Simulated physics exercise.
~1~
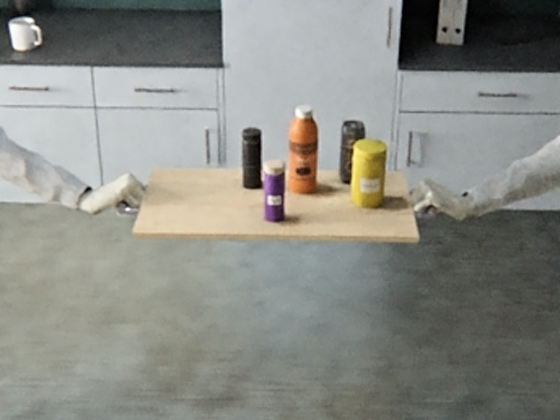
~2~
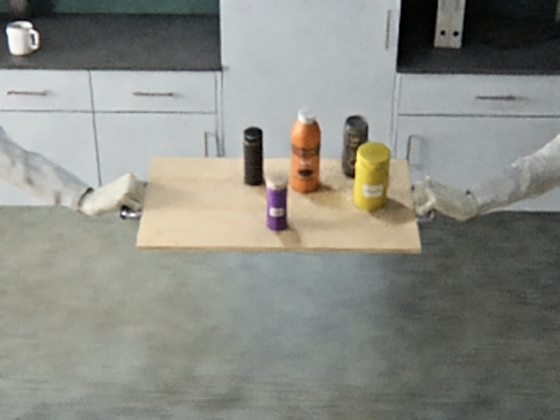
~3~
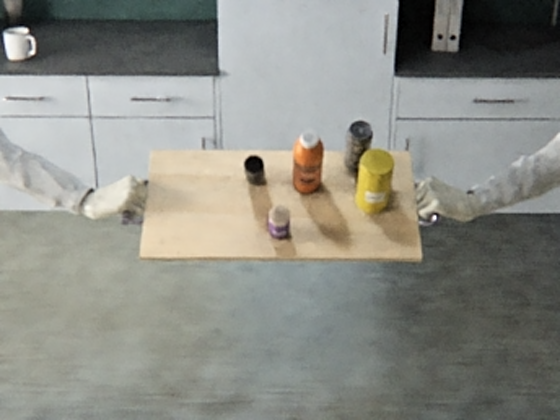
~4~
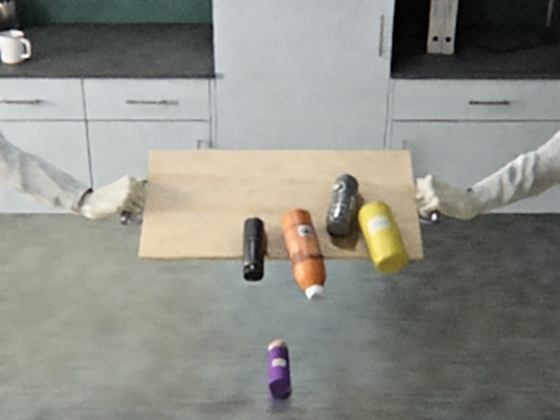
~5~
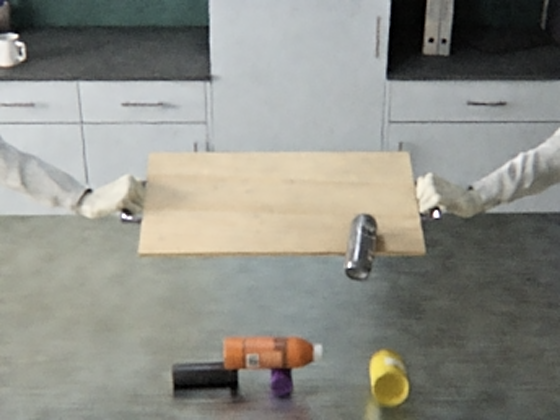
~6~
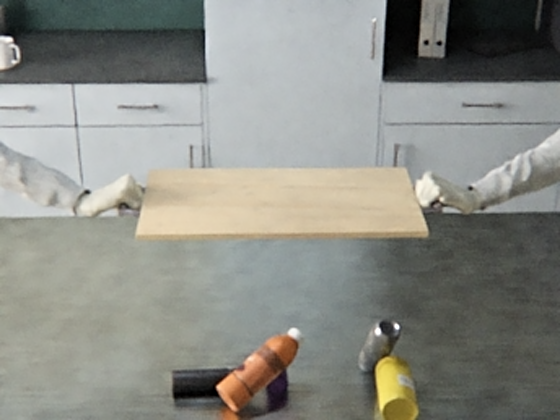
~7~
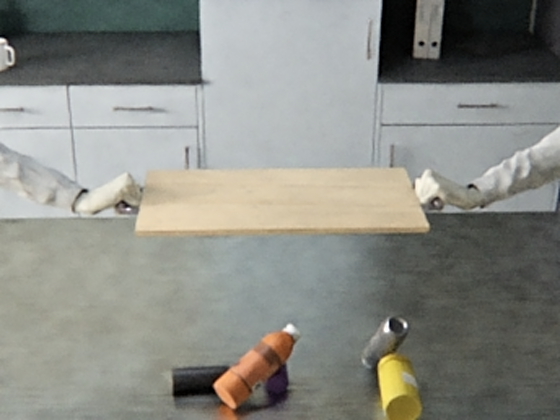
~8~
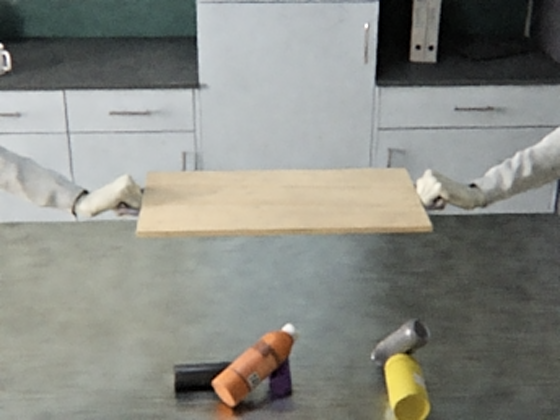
At first, two hands hold a plain wooden tray level in front of grey kitchen cabinets, with a purple shaker, black shaker, orange bottle, grey can and yellow jar standing on it. The hands tip the near edge down, and the containers lean with the board. The purple shaker drops off the front, while the others topple and slide to the near edge. The orange bottle, black shaker and yellow jar fall next, and the grey can follows last. The hands level the empty tray, and all five containers end up lying below it, the orange bottle resting across the shakers.
